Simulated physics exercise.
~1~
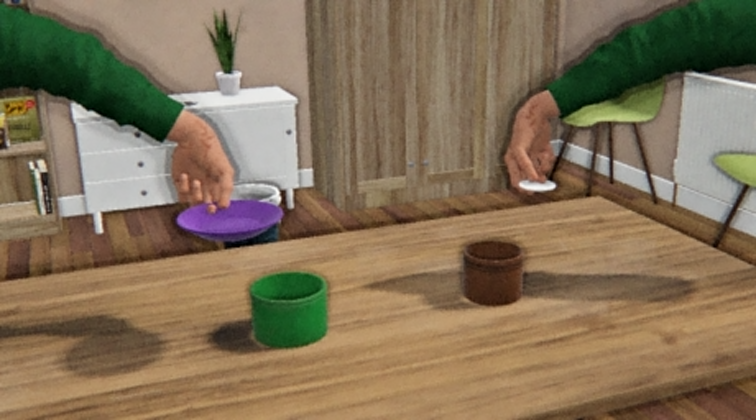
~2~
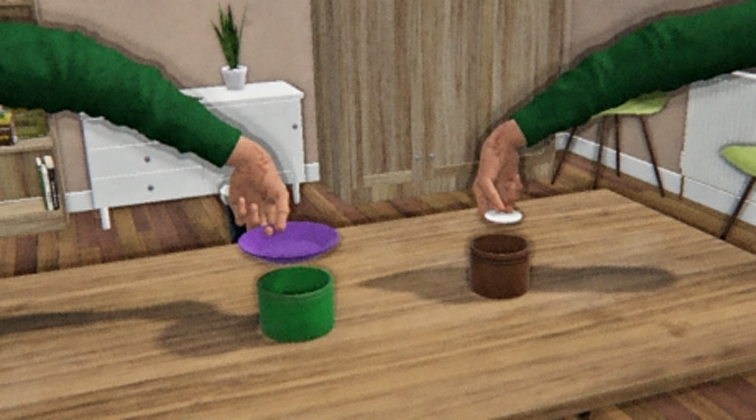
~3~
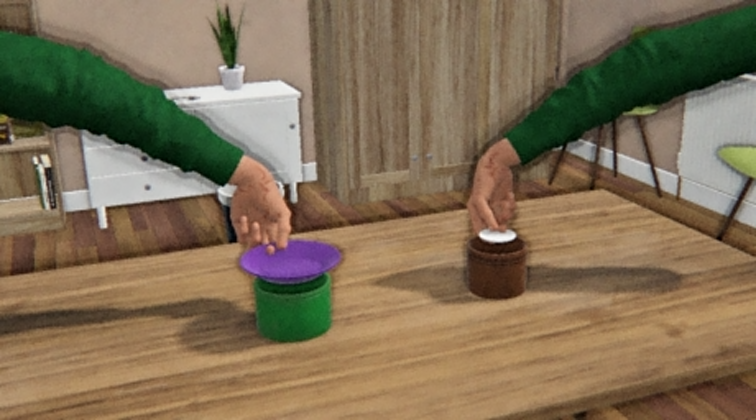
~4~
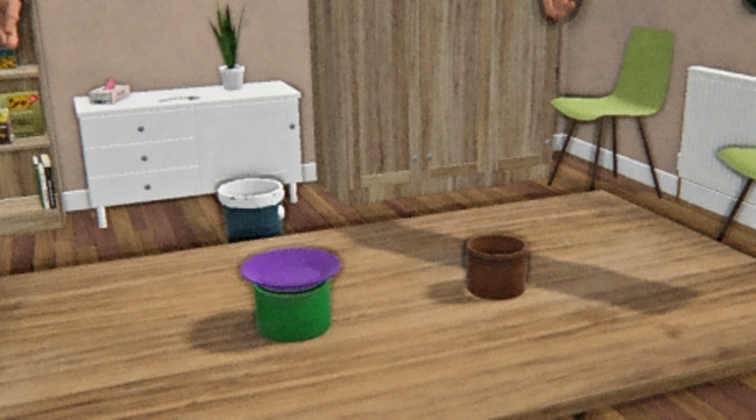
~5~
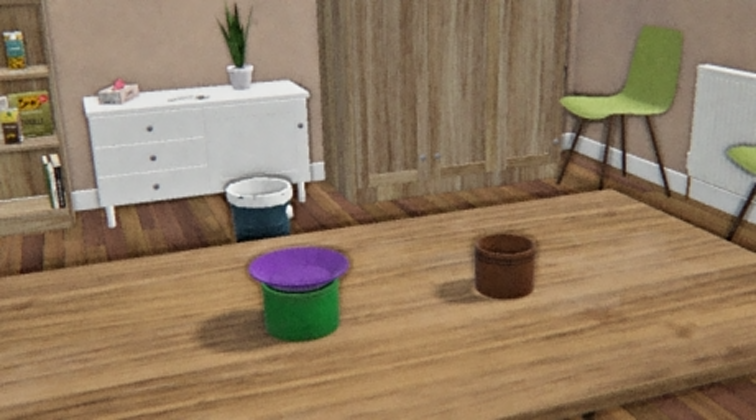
At first, two hands in green sleeves reach over a wooden table, one holding a purple plate near a green pot and the other a small white disc near a brown pot. The purple plate moves to the right and down while the white disc shifts left and down, until each is just above its pot. Both are then lowered to the openings. The hands let go and draw back out of the way. The purple plate stays on top of the green pot like a lid, while the white disc has dropped inside the brown pot, out of sight.
